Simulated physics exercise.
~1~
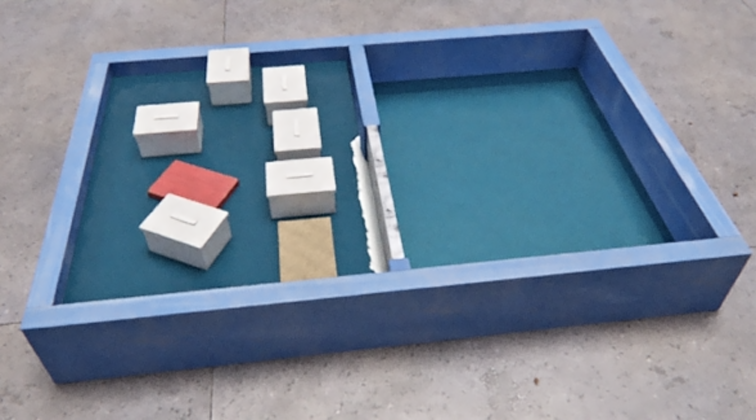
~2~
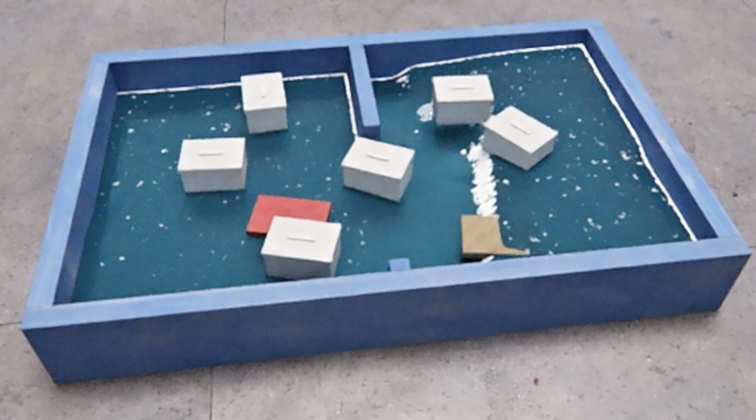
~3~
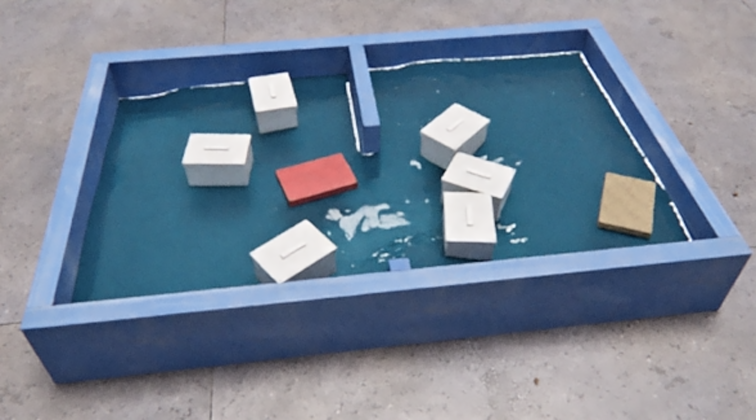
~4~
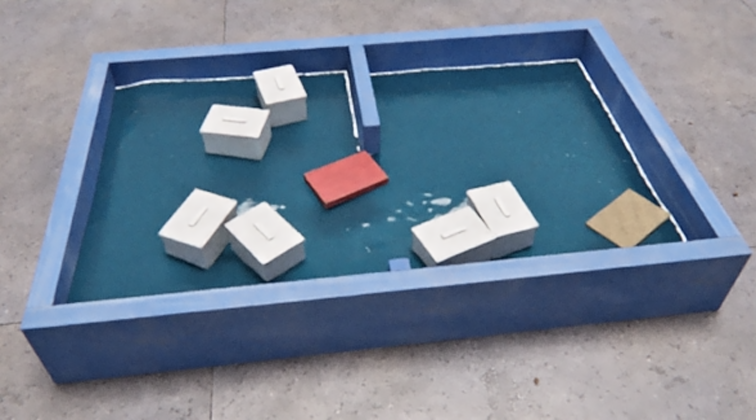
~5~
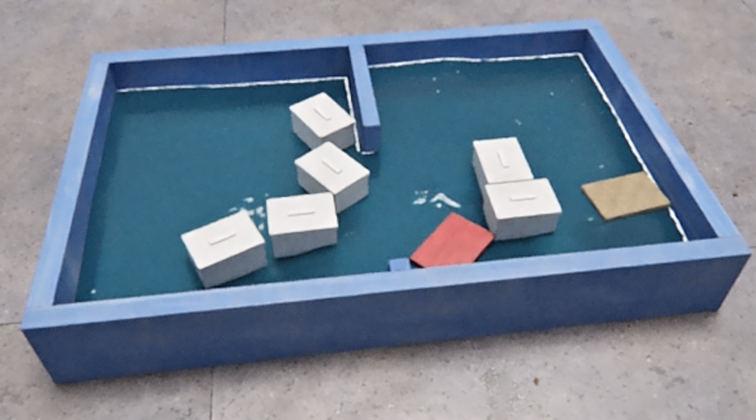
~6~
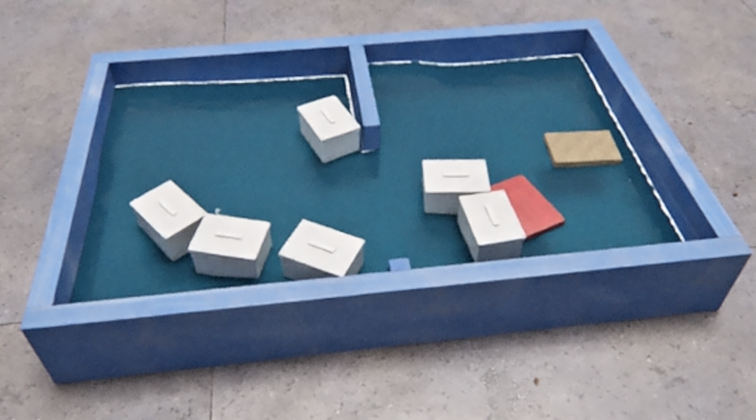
White boxes and two flat floats drift around a blue tank, the red one crossing right.
